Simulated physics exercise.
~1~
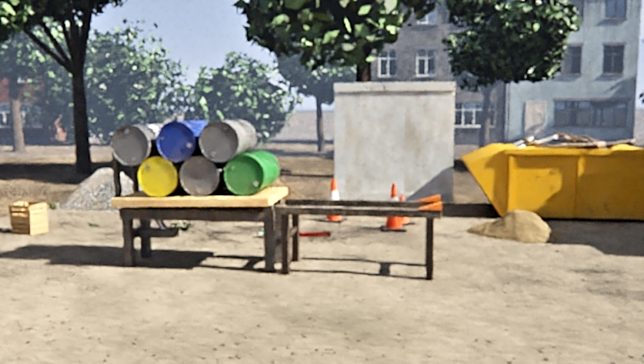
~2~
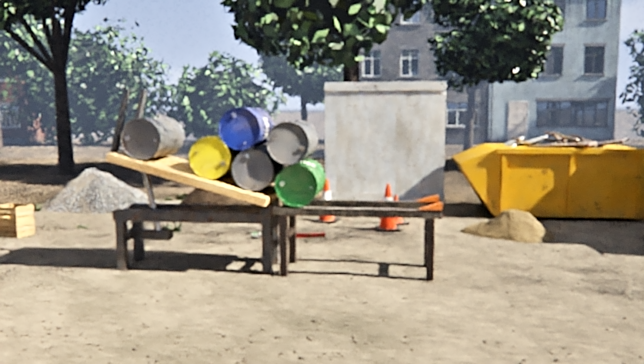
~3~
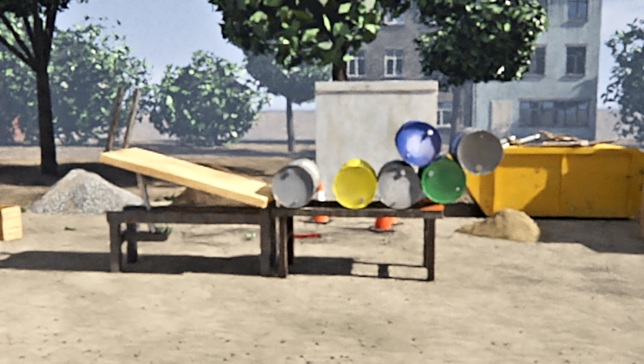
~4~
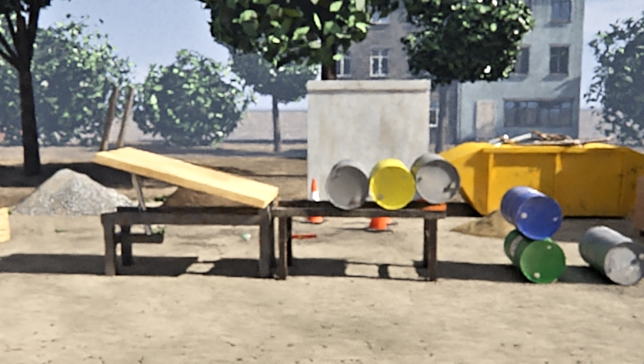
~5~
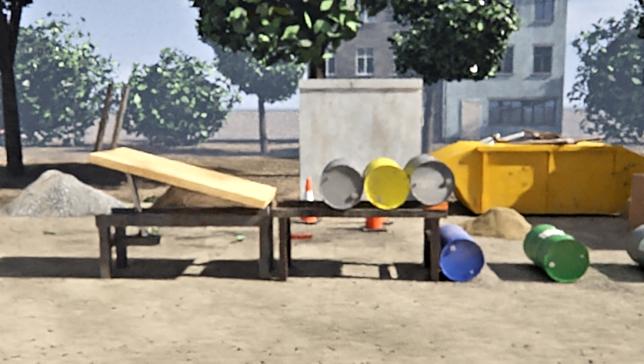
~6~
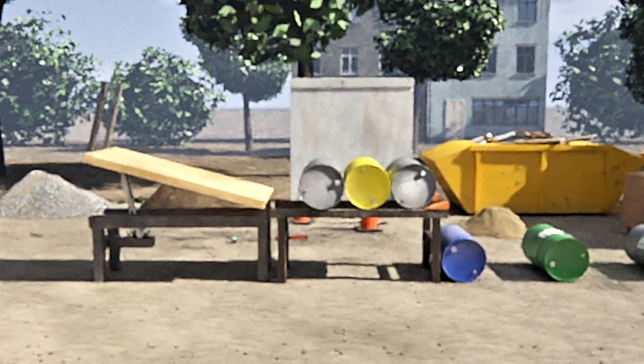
Drums rolling right off a tipping wooden deck onto a rack, three dropping to the ground while yellow and two grey stay.
